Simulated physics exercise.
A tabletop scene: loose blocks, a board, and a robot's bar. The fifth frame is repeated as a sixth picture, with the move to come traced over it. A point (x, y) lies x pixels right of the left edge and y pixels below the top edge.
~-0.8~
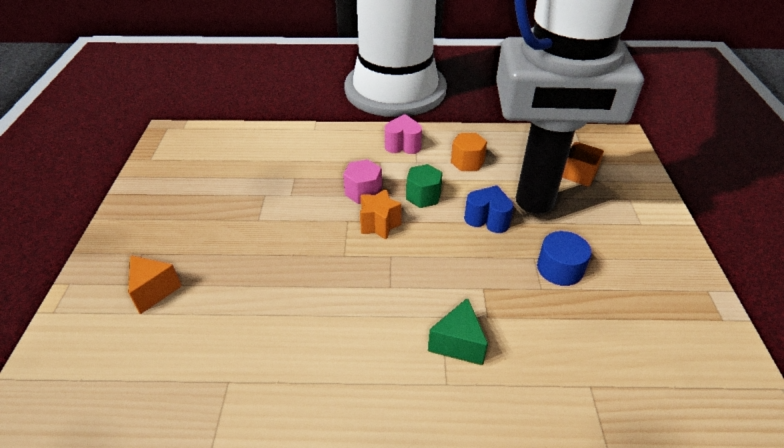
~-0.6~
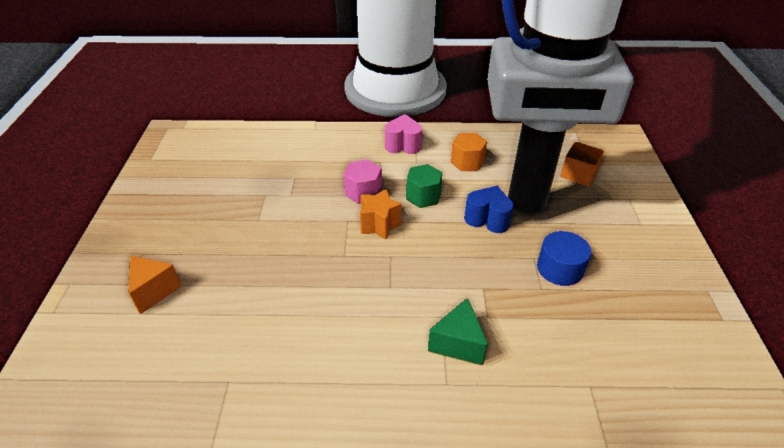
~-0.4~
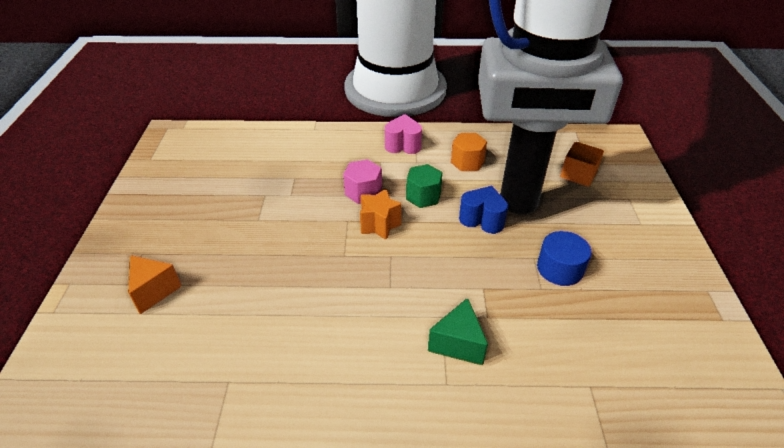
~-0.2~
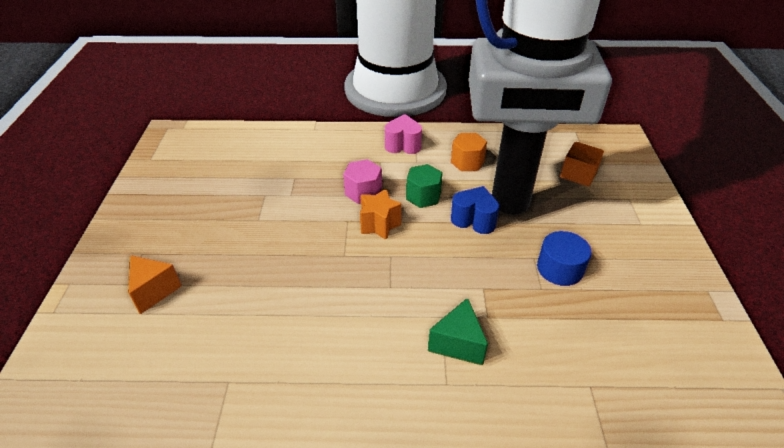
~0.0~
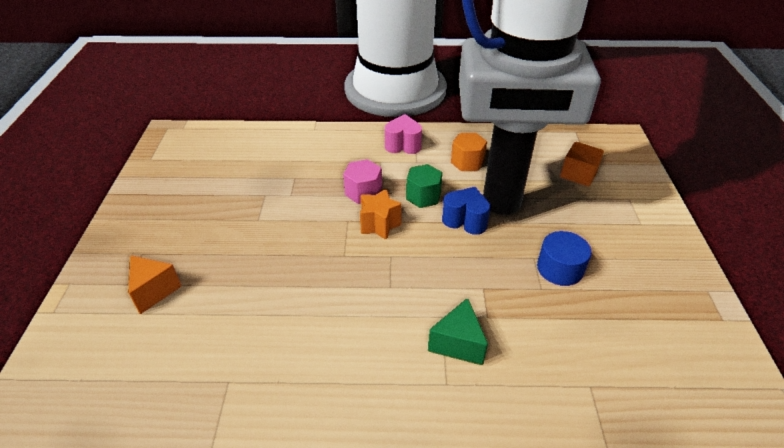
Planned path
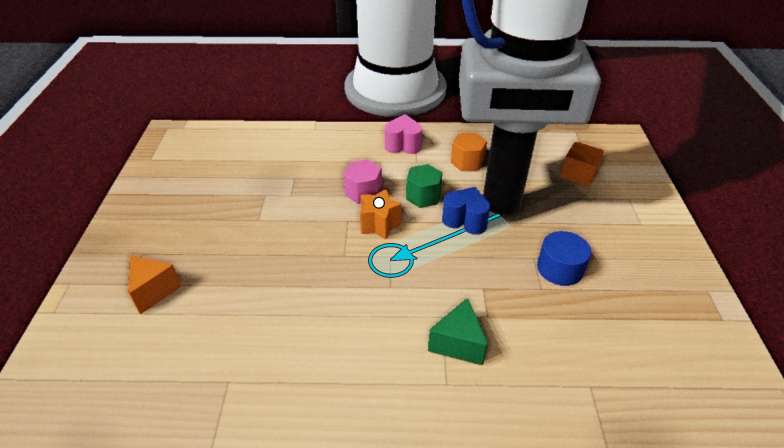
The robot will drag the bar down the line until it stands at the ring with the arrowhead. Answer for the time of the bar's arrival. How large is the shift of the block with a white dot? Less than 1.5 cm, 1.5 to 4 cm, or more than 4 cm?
Medium: 1.5 to 4 cm.
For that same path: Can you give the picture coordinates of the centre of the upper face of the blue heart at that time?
My prediction: (391, 207).
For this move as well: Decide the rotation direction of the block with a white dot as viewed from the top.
From the top: Counterclockwise.
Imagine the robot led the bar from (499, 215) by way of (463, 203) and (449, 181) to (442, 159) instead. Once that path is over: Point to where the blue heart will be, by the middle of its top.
Its top centre lands on (444, 199).
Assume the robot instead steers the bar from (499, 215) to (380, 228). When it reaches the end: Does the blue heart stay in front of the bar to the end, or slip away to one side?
Once the path is finished, the blue heart still sits ahead of the bar.
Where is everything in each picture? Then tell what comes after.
In the first picture, bar tip (535, 202); block tops, orange star (379, 203); green six-sided block (425, 175); blue heart (491, 198).
In the second picture, bar (527, 203); blocks unchanged.
In the third picture, bar (518, 203); blue heart (486, 198).
In the fourth picture, bar (510, 203); blue heart (477, 199).
In the fifth picture, bar (501, 204); orange star (379, 203); green six-sided block (425, 175); blue heart (468, 199).
Path on the board, straight from (499, 215) to (391, 260); the dot is on the orange star.
The first path, step by step. One third of the way, bar (467, 218); blue heart (430, 207), turned 35° clockwise.
Two thirds of the way, bar (430, 233); orange star (362, 201), turned 25° anticlockwise; blue heart (396, 208), turned 75° clockwise.
At the end, bar (391, 249); orange star (358, 199), turned 25° anticlockwise; green six-sided block in place; blue heart (391, 207), turned 80° clockwise.
